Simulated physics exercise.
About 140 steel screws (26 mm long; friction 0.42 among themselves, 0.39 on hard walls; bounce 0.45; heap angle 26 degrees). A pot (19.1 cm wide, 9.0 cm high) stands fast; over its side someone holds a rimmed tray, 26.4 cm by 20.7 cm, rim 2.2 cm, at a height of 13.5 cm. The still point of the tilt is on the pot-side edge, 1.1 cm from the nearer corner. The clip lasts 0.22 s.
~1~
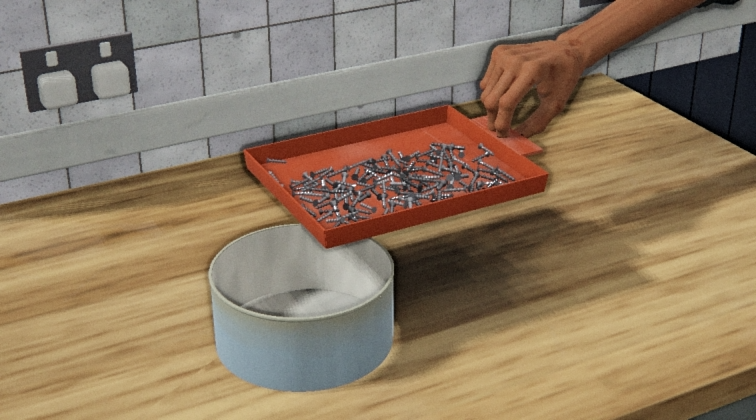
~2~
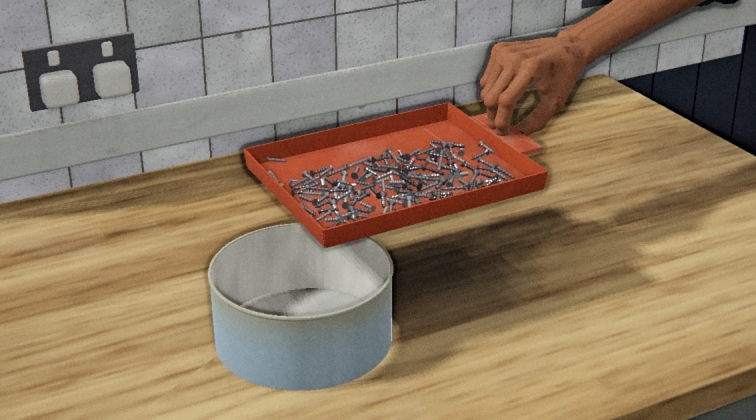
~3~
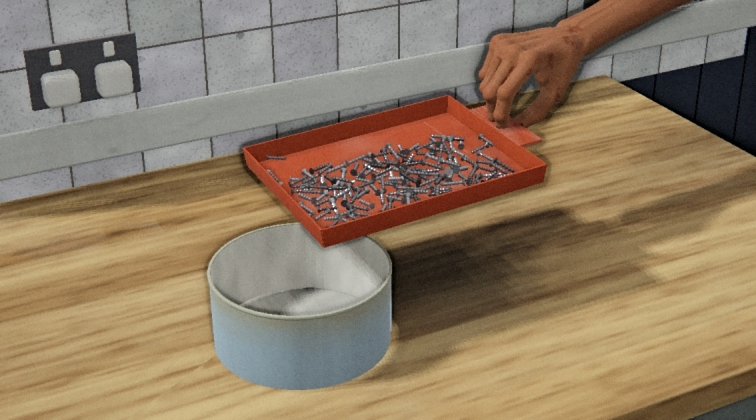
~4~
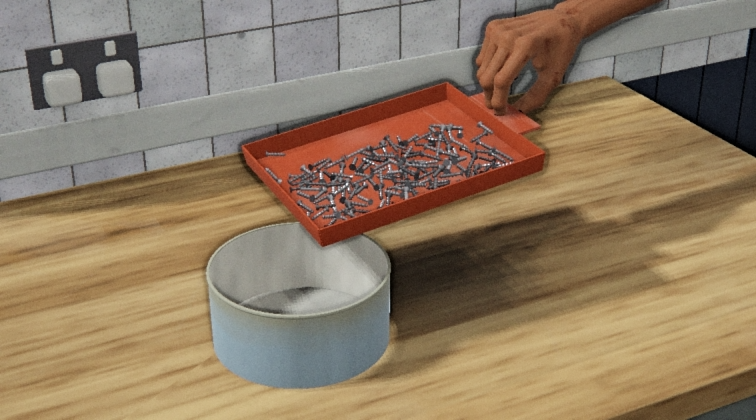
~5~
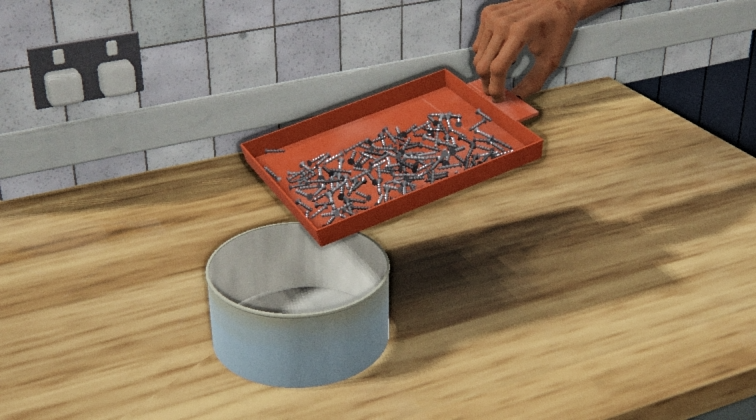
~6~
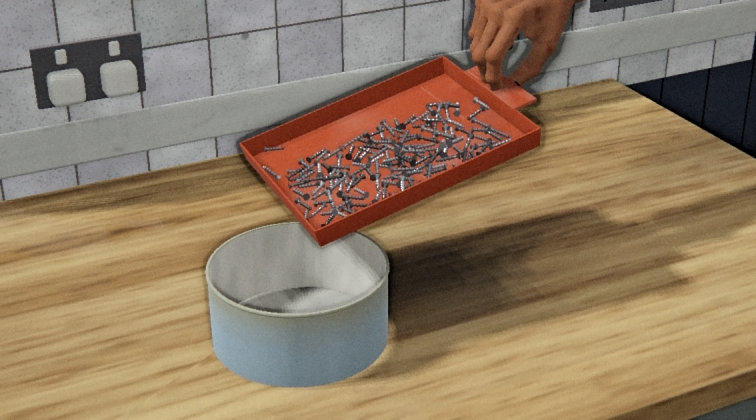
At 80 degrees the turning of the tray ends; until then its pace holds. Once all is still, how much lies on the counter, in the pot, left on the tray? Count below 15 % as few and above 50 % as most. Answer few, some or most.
Counter few, pot most, tray some.
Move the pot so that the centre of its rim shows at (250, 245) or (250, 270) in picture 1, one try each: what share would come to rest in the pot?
About 35 and 65 per cent.
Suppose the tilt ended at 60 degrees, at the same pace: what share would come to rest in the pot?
It would be near 25 per cent.
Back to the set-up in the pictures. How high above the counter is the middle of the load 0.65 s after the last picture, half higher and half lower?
About 16 cm.
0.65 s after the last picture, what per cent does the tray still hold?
About 90 per cent.
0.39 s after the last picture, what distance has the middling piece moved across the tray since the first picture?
About 7 cm.
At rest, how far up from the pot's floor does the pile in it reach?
Roughly 2.0 cm.
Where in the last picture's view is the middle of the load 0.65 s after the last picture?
Near (285, 202).
Then, 0.39 s after the last picture, tilt 45 degrees; the tray holds 100 %, the pot 0 %.
Then, 0.65 s after the last picture, tilt 67 degrees; the tray holds 90 %, the pot 5 %.
Then, 1.02 s after the last picture, tilt 80 degrees; the tray holds 45 %, the pot 50 %.
In the end, counter 5 %, pot 65 %, tray 35 %.
